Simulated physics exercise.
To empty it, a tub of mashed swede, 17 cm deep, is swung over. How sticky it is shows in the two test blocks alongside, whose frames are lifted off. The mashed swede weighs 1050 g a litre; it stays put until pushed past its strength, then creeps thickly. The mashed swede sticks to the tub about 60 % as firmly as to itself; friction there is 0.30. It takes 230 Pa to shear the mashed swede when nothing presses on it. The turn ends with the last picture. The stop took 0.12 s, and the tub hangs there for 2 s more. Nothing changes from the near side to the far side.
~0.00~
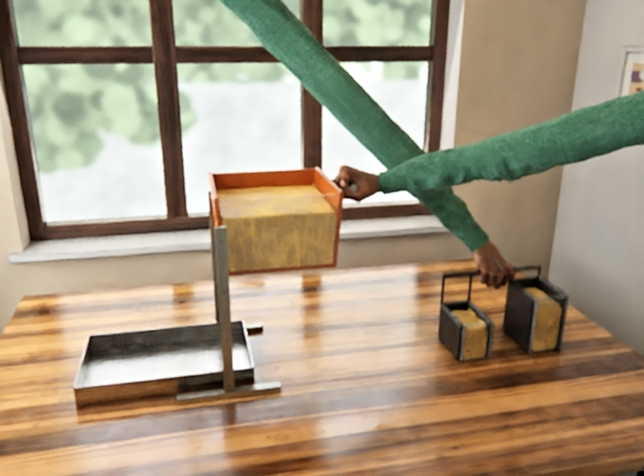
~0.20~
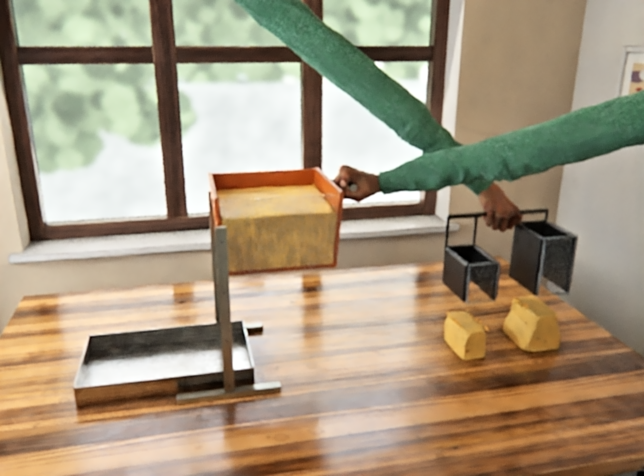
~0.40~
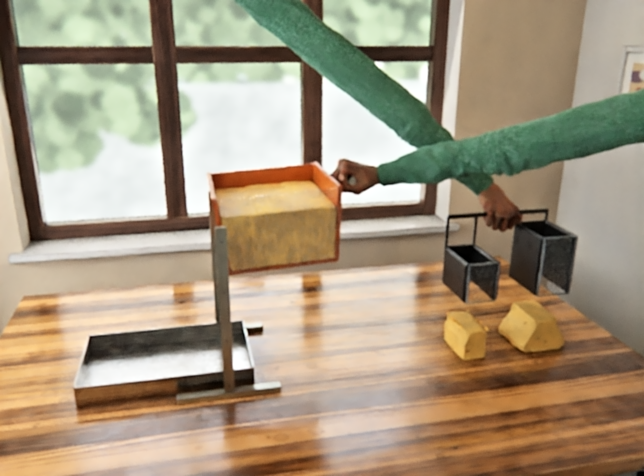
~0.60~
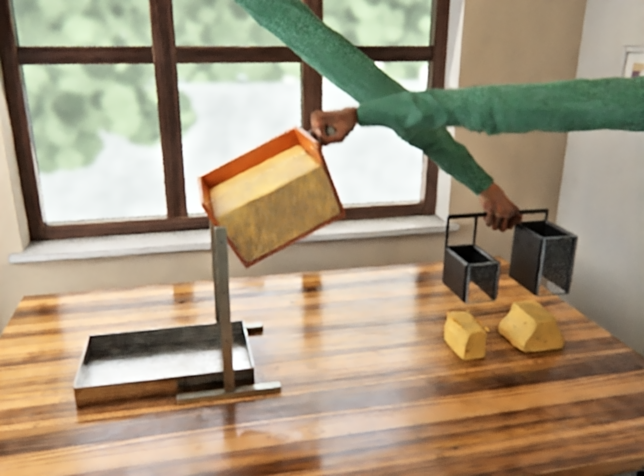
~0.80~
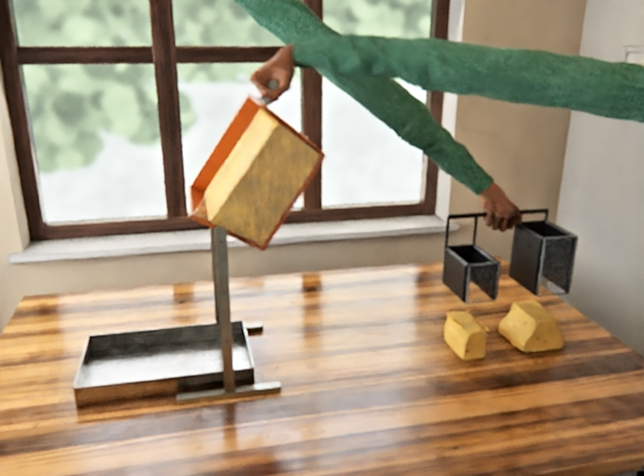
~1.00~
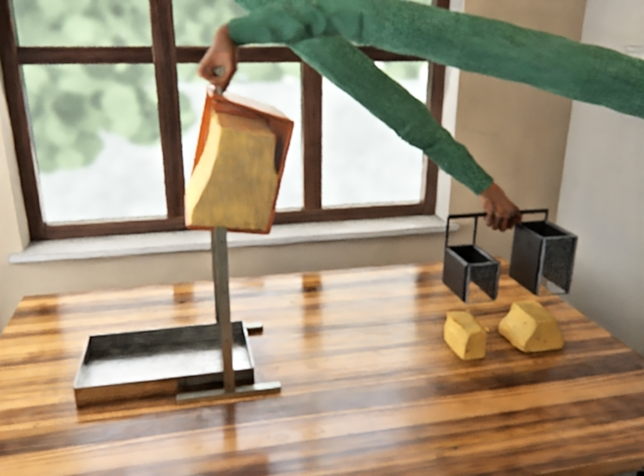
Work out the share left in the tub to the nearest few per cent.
Close to 49 per cent.
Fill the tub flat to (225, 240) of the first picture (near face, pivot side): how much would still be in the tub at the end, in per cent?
It would be near 85 %.
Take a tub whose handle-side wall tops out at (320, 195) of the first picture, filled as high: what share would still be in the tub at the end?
Then about 60 %.
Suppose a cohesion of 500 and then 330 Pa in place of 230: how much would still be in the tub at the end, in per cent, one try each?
In turn about 100 %, 55 %.
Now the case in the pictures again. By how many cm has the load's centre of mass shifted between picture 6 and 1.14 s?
About 5 cm.
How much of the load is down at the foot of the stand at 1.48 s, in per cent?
About 25 %.
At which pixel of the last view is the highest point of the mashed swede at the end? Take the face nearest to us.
Near (251, 184).
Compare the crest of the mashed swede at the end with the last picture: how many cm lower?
About 12 cm.
After 1.14 s, the tub is at 76 degrees and holds 82 %.
After 1.31 s, the tub is at 76 degrees and holds 57 %.
After 1.48 s, the tub is at 76 degrees and holds 49 %.
After 1.65 s, the tub is at 76 degrees and holds 49 %.
After 3.00 s, at the end, the tub is at 76 degrees and holds 49 %.
